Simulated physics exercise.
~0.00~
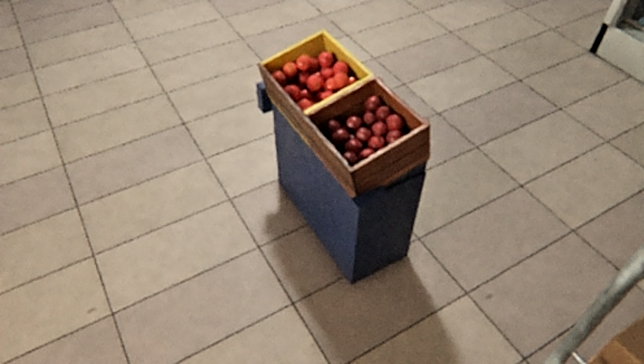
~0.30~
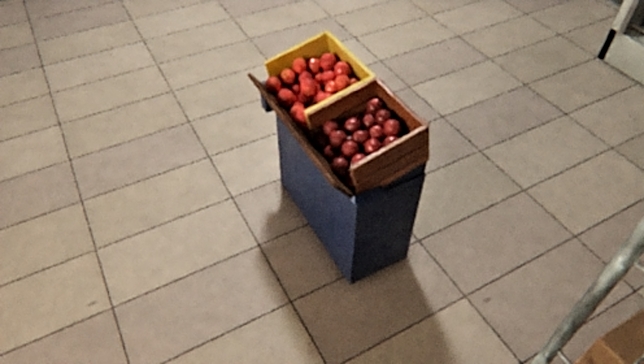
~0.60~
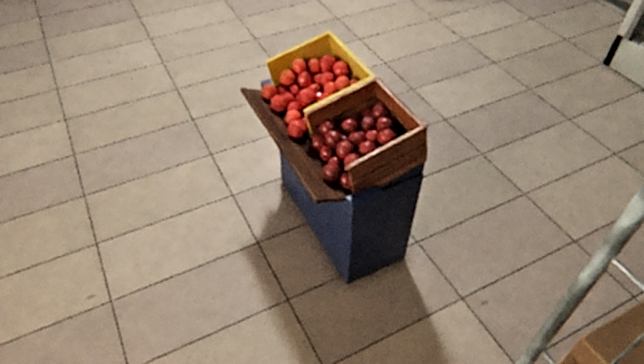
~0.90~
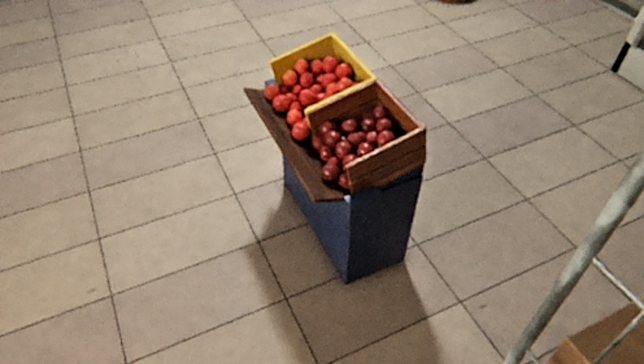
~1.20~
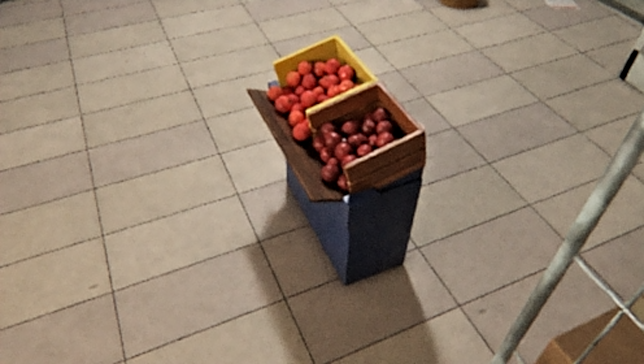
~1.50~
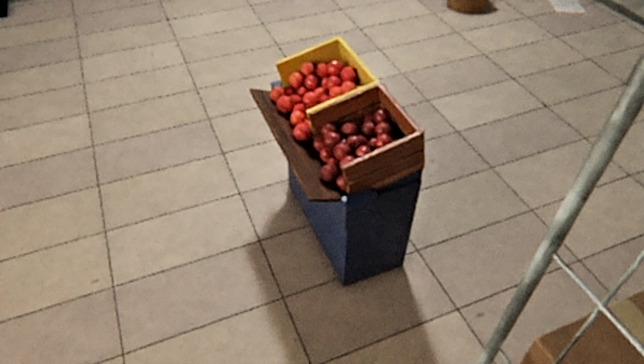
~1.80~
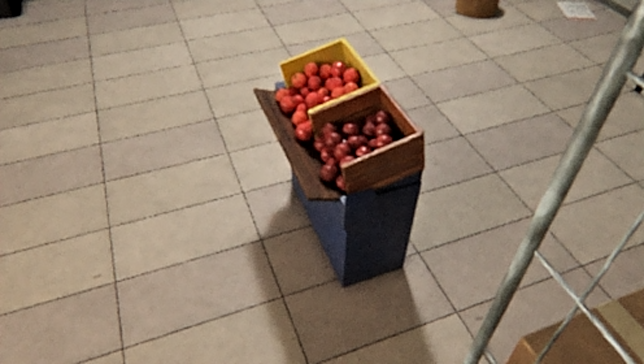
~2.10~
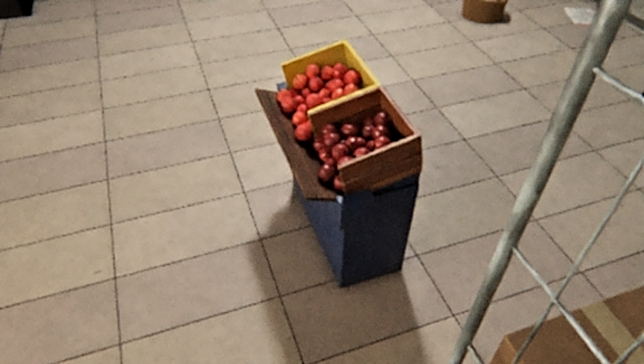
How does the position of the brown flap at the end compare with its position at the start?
At the start the flap is leaning up close against the left side of the chutes, while at the end it is on its side, swung down and outward to the left.
